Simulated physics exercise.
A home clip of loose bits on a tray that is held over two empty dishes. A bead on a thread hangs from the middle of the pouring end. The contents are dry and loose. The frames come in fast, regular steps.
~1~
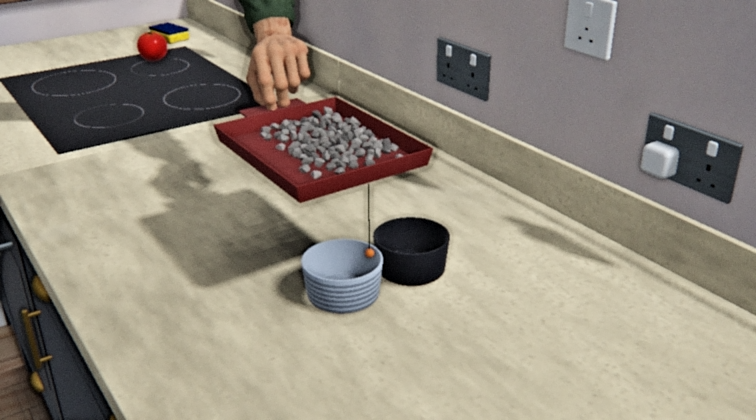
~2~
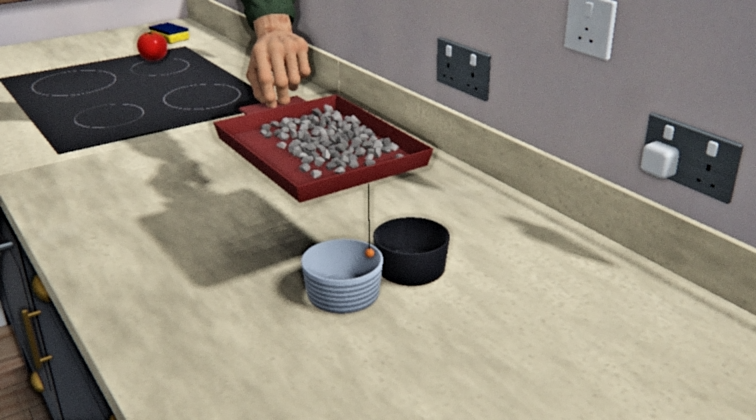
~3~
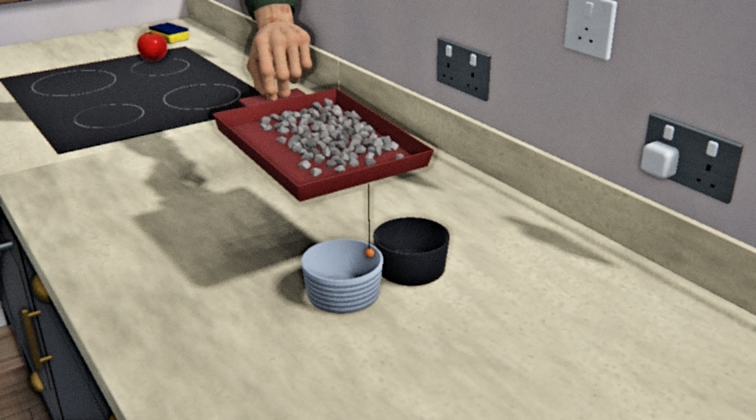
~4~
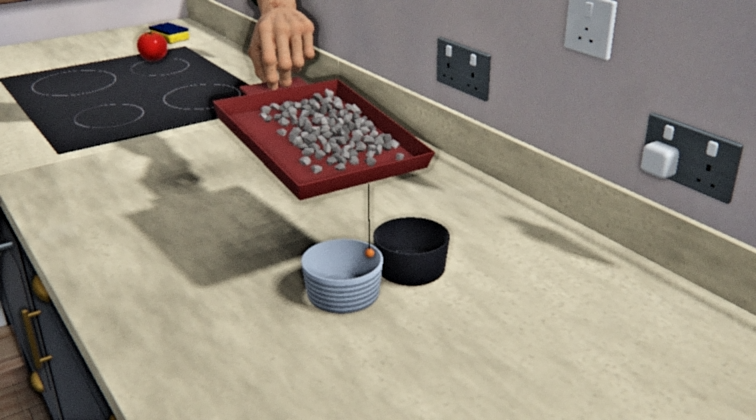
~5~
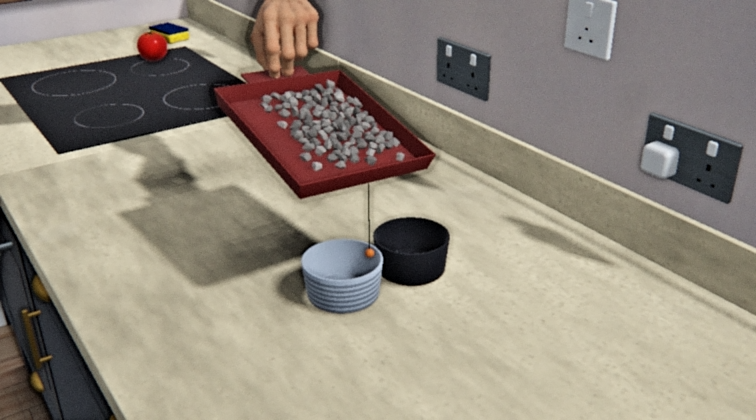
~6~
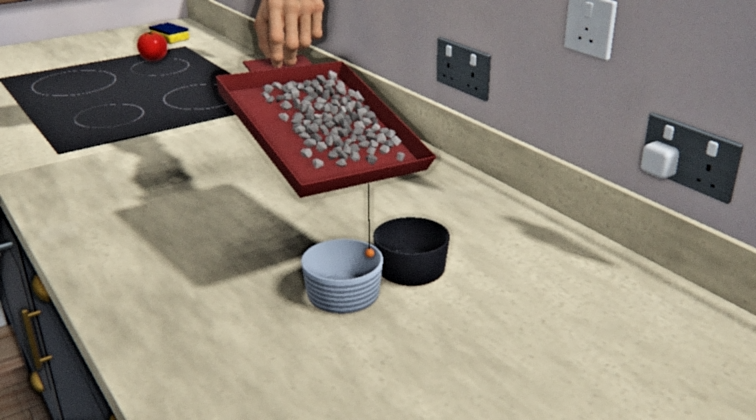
A red tray of grey gravel tilts as a hand raises its back end above two bowls.
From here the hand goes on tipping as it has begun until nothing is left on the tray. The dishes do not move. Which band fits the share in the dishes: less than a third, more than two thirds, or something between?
Together they catch less than a third.
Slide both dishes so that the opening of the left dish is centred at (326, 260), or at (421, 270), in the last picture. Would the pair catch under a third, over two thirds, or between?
In turn: Under a third; above two thirds.
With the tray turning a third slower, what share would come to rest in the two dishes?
It comes to 10 per cent or so.
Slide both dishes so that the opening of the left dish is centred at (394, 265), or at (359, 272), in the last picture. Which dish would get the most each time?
In turn: The left one; the right-hand dish.
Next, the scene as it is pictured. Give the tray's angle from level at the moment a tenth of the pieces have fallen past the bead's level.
Roughly 85°.
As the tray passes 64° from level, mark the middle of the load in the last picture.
Near (390, 149).
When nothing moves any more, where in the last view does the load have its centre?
Roughly at (437, 307).
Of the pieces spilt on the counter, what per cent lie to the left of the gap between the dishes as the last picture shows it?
Roughly 0 in a hundred.
Soon after the last picture, tray tipped steeply; nearly all on the tray; a stray few in the air.
A little later, tray tipped past a quarter turn; about a quarter on the tray; a stray few in the right dish; about two thirds outside both; a small part in the air.
Later still, tray tipped past a quarter turn; a small part in the right dish; nearly all outside both.
At rest, tray tipped past a quarter turn; none in the left dish; a small part in the right dish; nearly all outside both.
